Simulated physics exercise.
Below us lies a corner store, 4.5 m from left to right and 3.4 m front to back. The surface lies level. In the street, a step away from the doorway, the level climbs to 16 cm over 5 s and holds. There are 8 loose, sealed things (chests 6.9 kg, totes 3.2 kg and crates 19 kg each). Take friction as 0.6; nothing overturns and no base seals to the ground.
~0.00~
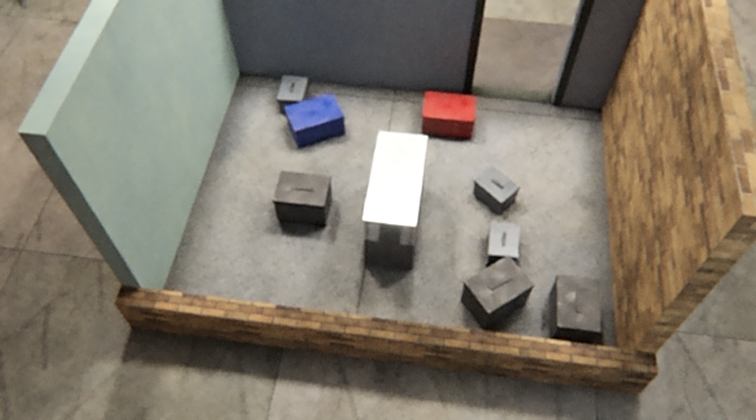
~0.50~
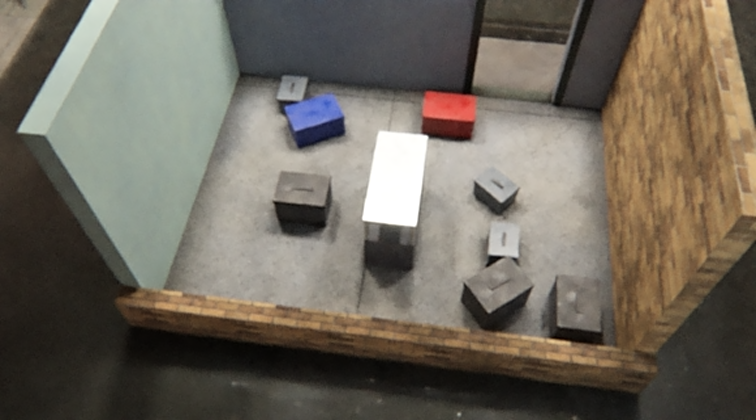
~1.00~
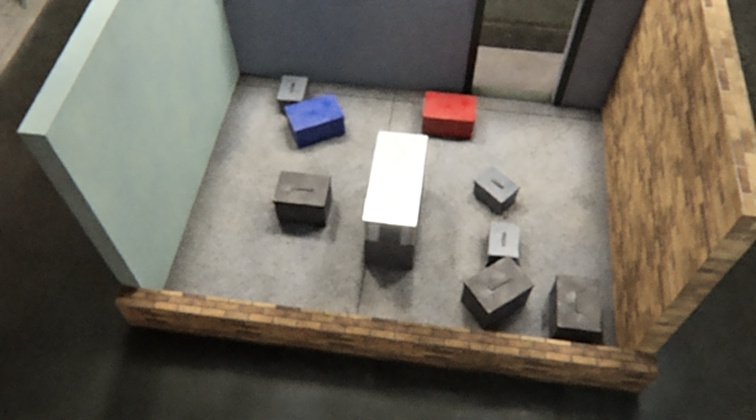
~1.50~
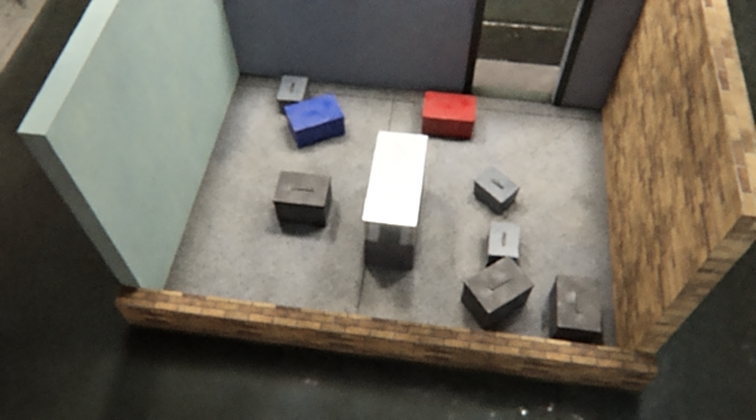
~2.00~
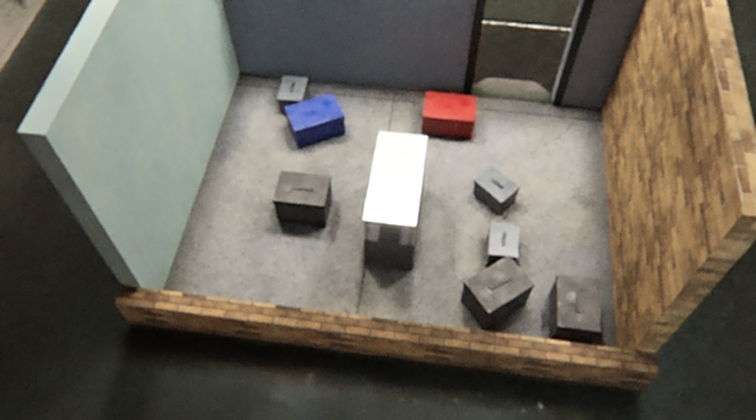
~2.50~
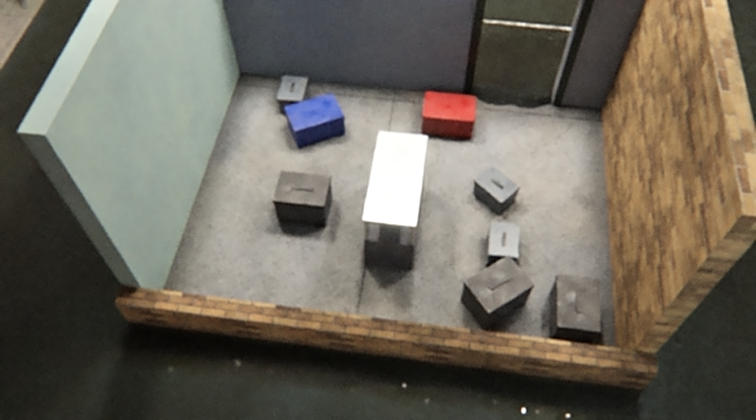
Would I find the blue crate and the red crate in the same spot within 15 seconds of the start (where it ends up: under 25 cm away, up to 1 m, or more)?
The blue crate stays put; the red crate stays put.
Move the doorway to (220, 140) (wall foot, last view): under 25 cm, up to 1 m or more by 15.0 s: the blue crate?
In that case the blue crate ends far away.
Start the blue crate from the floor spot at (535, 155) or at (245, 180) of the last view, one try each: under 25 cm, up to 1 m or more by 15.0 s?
In turn: It travels far; it holds its place.
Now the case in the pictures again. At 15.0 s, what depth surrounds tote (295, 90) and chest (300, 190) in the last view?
About 8 and 4 cm.
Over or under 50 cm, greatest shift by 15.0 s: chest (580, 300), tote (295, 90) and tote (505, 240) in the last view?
In turn: More, under, more.
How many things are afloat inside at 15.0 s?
6 of them.
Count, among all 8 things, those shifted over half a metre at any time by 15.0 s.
I count 4.
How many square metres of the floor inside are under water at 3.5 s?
Some 1.0 m2.
After 3.5 s the blue crate is near (314, 112), 0.0 m from its start, aground; the red crate is near (450, 106), 0.0 m from its start, aground; 0 afloat.
After 6.8 s the blue crate is near (314, 112), 0.0 m from its start, aground; the red crate is near (450, 106), 0.0 m from its start, aground; 3 afloat.
After 11.0 s the blue crate is near (314, 112), 0.0 m from its start, aground; the red crate is near (450, 106), 0.0 m from its start, aground; 3 afloat.
After 15.0 s the blue crate is near (315, 111), 0.0 m from its start, aground; the red crate is near (450, 106), 0.0 m from its start, aground; 6 afloat.
